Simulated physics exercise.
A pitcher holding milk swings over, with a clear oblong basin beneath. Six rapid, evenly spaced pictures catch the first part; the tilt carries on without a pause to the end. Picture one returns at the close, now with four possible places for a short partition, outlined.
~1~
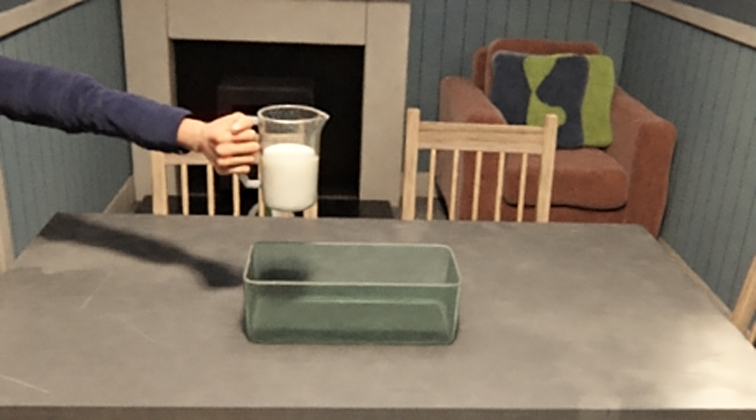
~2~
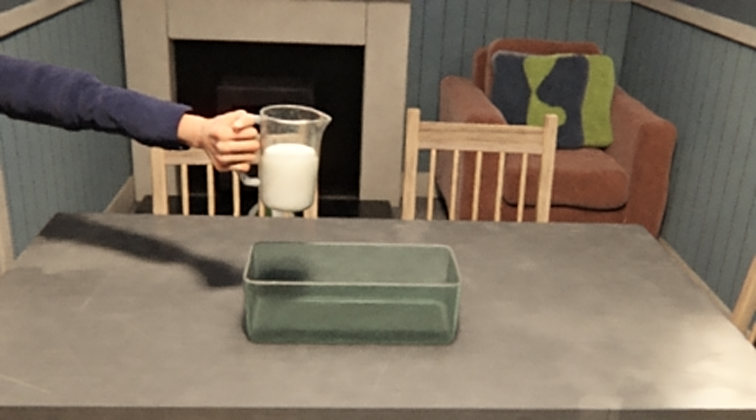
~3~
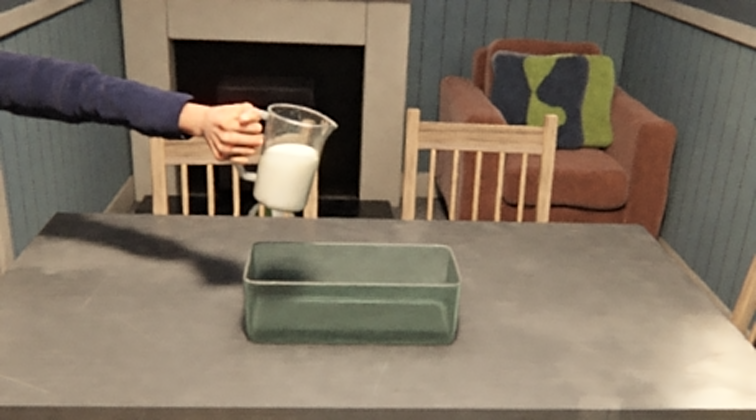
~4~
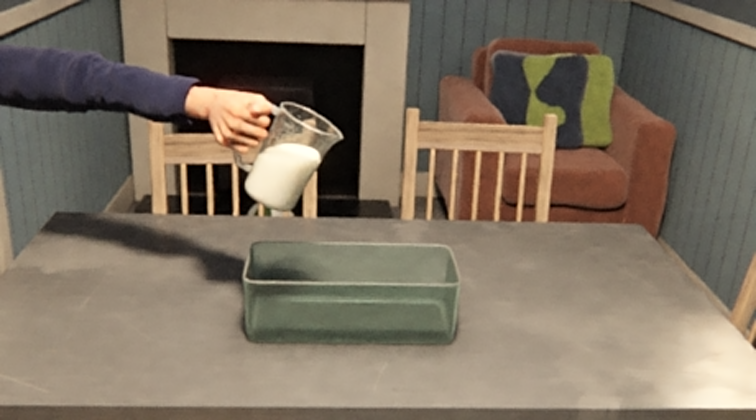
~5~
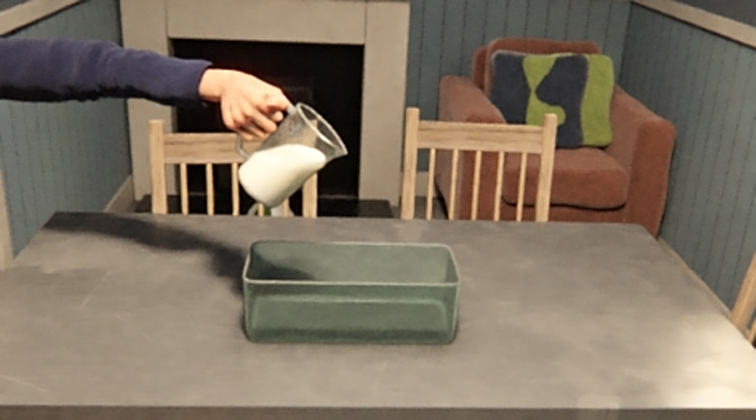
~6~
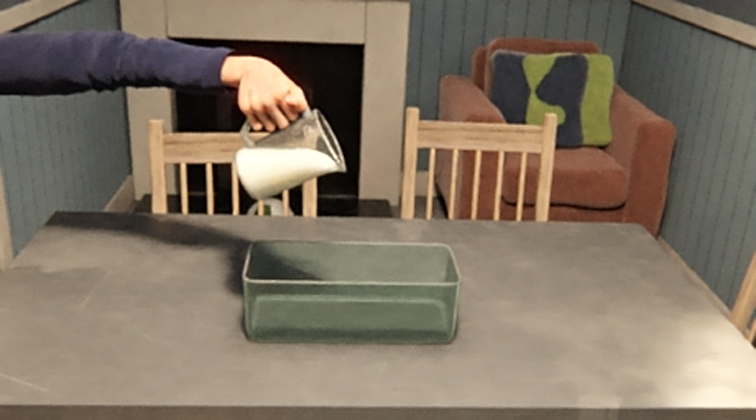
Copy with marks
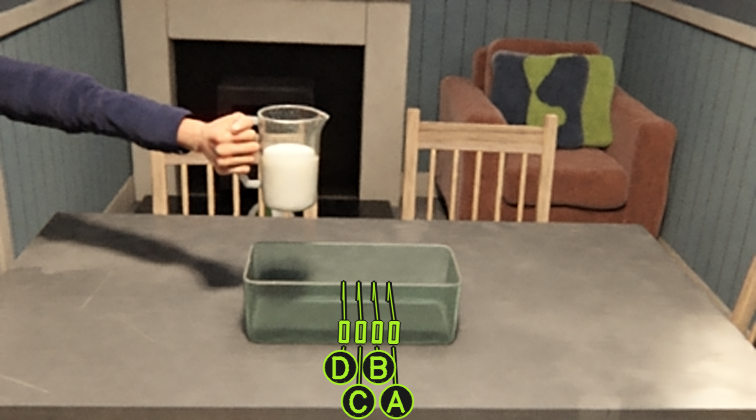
A hand in a dark blue sleeve, reaching in from the left, holds a clear glass pitcher of white milk above a grey table, seen from slightly above by a still camera. A greenish clear oblong basin sits below, with wooden chairs, a fireplace and a rust-coloured armchair behind. The hand tilts the pitcher steadily rightward, and the milk shifts toward its lip, none leaving.
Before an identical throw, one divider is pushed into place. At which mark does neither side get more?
Go for B.
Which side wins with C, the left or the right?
The right side.
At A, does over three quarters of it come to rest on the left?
Yes, it does.
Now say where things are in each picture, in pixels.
The first frame shows upright, lip at (327, 117); basin from (247, 339) to (454, 341); nothing has left yet.
The second frame shows tipped about 3°, lip at (329, 119); nothing has left yet.
The third frame shows tipped about 12°, lip at (335, 126); nothing has left yet.
The fourth frame shows tipped about 26°, lip at (342, 137); nothing has left yet.
The fifth frame shows tipped about 43°, lip at (346, 152); nothing has left yet.
The sixth frame shows tipped about 61°, lip at (345, 169); nothing has left yet.
In lime, A at (393, 347); B at (376, 347); C at (360, 347); D at (343, 347).
With A, about 85 % ends left of the wall and 5 % right of it; 10 % is lost outside.
With B, about 46 % ends left of the wall and 52 % right of it.
With C, about 7 % ends left of the wall and 90 % right of it; 3 % is lost outside.
With D, about 11 % ends left of the wall and 85 % right of it; 4 % is lost outside.
